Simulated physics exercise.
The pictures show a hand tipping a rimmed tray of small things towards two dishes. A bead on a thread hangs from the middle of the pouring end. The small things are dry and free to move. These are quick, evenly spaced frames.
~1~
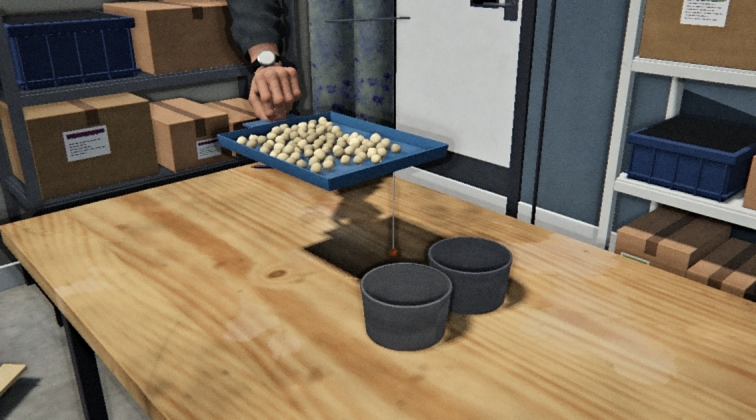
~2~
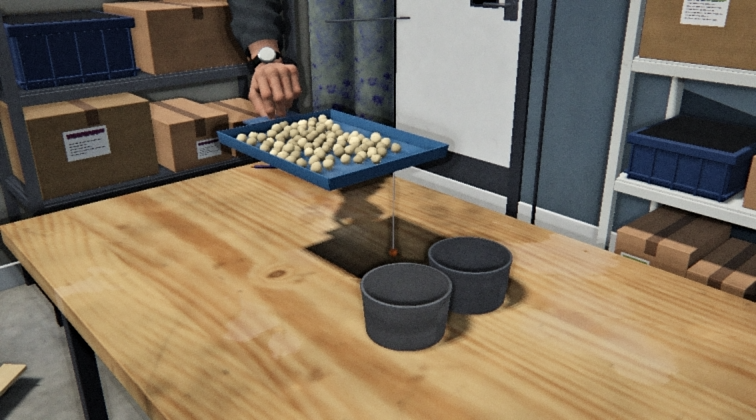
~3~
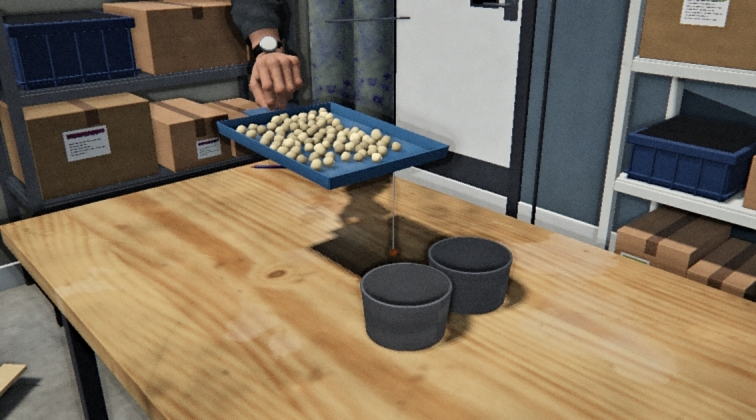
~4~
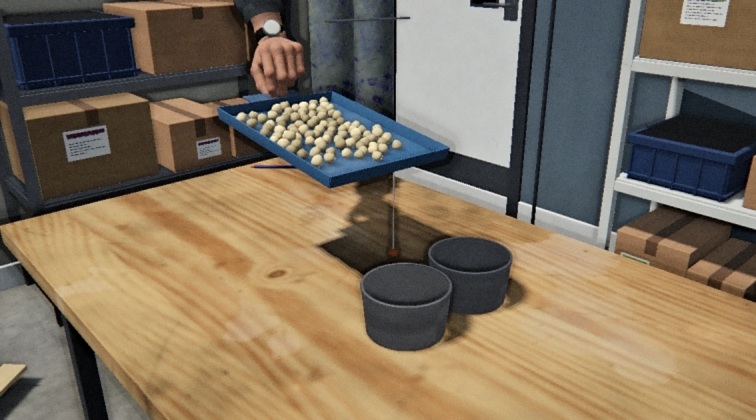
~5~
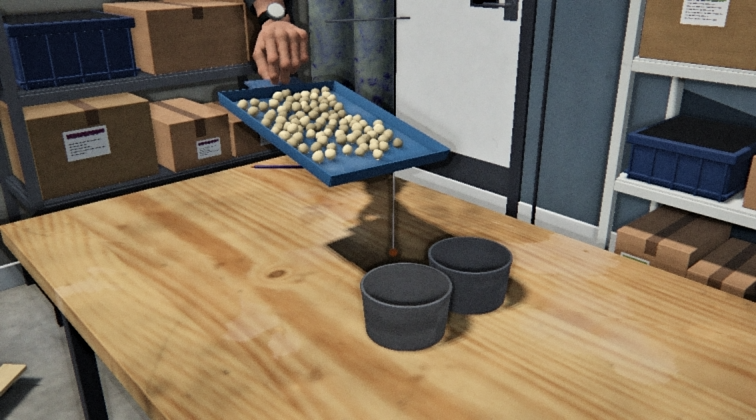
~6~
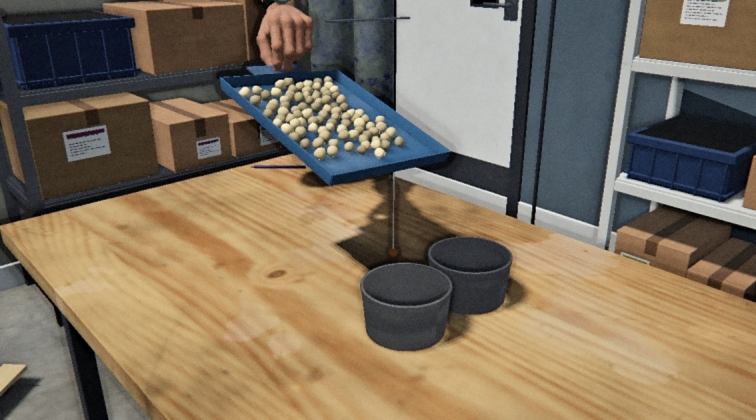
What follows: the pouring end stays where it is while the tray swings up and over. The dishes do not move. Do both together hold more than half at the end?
Together they catch the larger part.
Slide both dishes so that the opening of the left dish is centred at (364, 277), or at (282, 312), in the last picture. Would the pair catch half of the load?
At the first place under half, at the second under half.
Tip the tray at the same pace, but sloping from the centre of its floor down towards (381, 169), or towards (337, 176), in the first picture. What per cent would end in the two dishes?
The first gives 50 %, the second 30 %.
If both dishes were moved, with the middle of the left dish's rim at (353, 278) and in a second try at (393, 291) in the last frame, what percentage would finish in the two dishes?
Roughly 30 per cent, and 70 per cent.
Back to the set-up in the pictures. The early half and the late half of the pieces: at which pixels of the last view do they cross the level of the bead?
Early half (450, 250), late half (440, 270).
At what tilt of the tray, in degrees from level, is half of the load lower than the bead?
Around 115° of tilt.
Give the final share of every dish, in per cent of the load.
About: Left dish 20, right dish 50 per cent.
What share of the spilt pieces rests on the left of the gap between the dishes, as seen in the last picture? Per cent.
About 20 per cent.
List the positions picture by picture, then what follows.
In the first frame, corners of the pouring end at (329, 178) and (446, 144), level; middle of the load at (319, 144), macadamia nuts; left dish at (438, 319); right dish at (501, 285); bead on its thread at (393, 252).
In the second frame, corners of the pouring end at (329, 177) and (446, 144), level; middle of the load at (319, 142).
In the third frame, corners of the pouring end at (330, 177) and (446, 145), tipped barely, lowest at the right corner; middle of the load at (319, 137).
In the fourth frame, corners of the pouring end at (331, 175) and (447, 147), tipped a little, lowest at the right corner; middle of the load at (320, 130).
In the fifth frame, corners of the pouring end at (332, 174) and (448, 149), tipped a little, lowest at the right corner; middle of the load at (321, 122).
In the sixth frame, corners of the pouring end at (333, 174) and (448, 150), tipped clearly, lowest at the right corner; middle of the load at (323, 115); left dish at (438, 319); right dish at (501, 285).
Soon, tray tipped steeply; nearly all on the tray; a stray few in the air.
A while on, tray tipped right over; nearly all on the tray; a stray few in the left dish; a small part in the right dish; a stray few outside both.
Towards the end, tray tipped past a quarter turn; about a quarter in the left dish; about half in the right dish; about a quarter outside both.
Finally, tray tipped past a quarter turn; about a quarter in the left dish; about half in the right dish; about a quarter outside both.
